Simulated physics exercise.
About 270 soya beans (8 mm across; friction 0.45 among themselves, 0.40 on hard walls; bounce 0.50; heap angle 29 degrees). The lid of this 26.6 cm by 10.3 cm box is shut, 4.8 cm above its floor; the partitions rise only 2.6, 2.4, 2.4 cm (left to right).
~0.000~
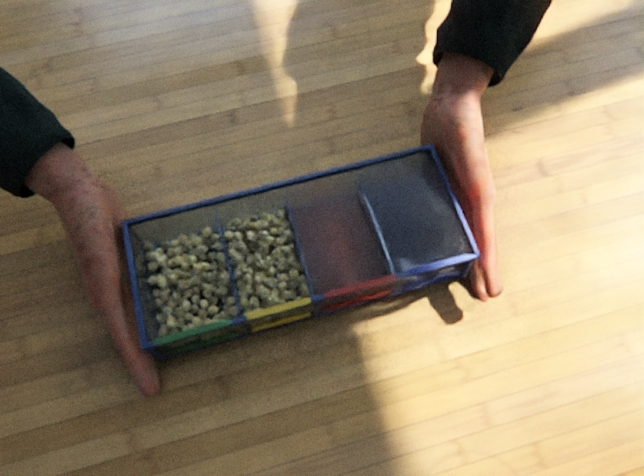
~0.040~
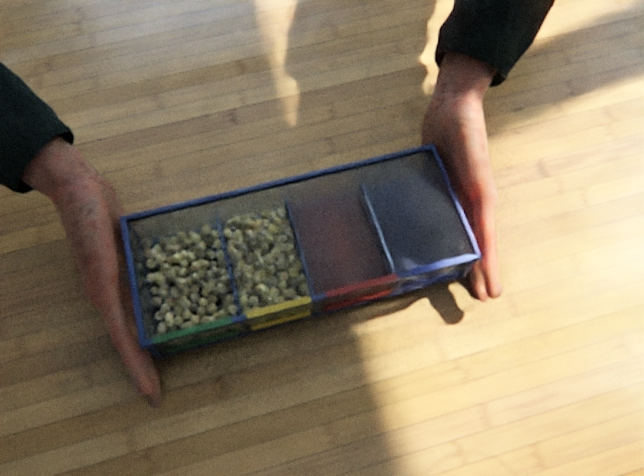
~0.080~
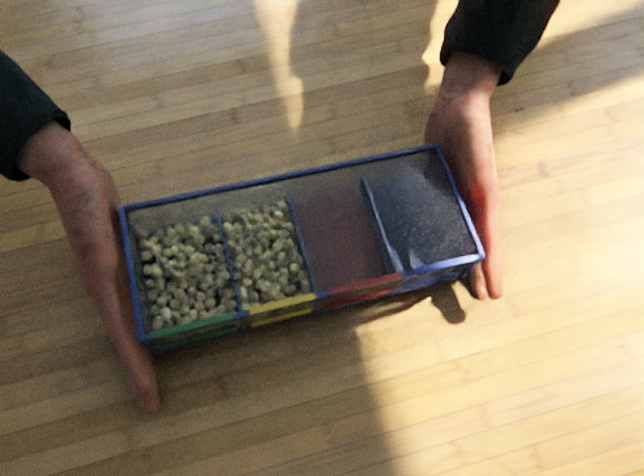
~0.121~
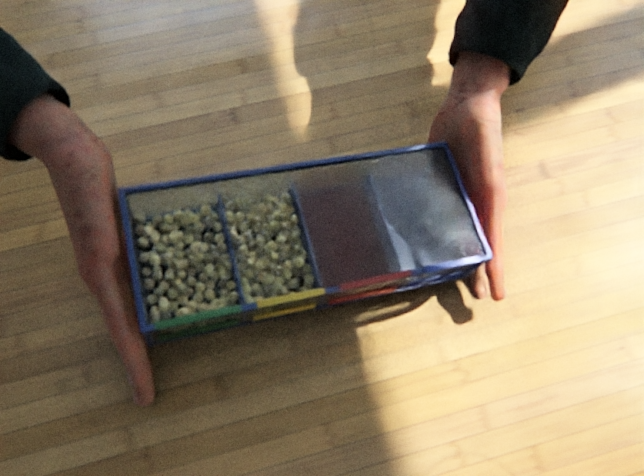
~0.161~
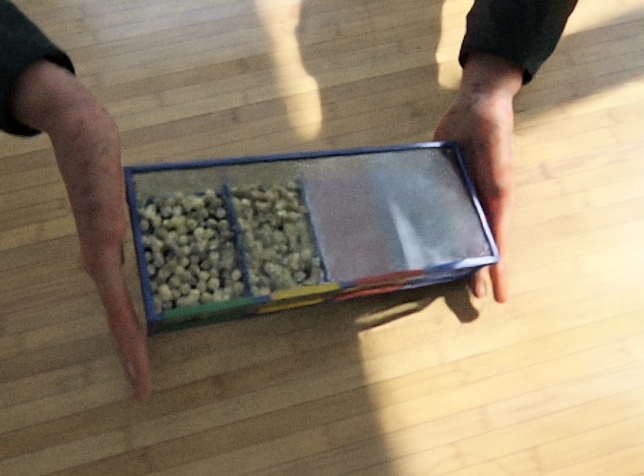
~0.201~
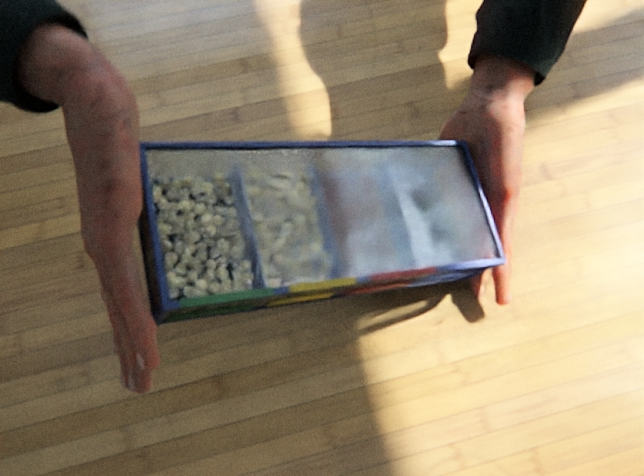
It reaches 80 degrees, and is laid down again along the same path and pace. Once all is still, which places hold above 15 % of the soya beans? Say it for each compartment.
Red over, blue over, green under, yellow over.
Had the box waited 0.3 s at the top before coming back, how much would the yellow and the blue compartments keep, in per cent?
In that case yellow 20; blue 60.
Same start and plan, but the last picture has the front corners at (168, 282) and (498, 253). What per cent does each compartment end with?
Red 25, blue 45, green 5, yellow 20.
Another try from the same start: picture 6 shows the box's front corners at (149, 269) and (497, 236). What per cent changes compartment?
In that case some 70 per cent.
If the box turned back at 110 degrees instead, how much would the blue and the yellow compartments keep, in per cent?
Then: Blue 80; yellow 5.
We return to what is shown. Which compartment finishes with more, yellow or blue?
It is the blue one.
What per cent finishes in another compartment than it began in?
Roughly 80 per cent.
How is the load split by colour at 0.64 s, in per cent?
Red 20; blue 5; green 25; yellow 50.
After 0.64 s, tilt 78 degrees; red 20 %, blue 5 %, green 25 %, yellow 50 %.
Then, at 0.94 s, tilt 31 degrees; red 30 %, blue 40 %, green 5 %, yellow 25 %.
Then, at 1.33 s, tilt 0 degrees; red 30 %, blue 40 %, green 5 %, yellow 25 %.
By 1.9 s all is still; red 30 %, blue 40 %, green 5 %, yellow 25 %.
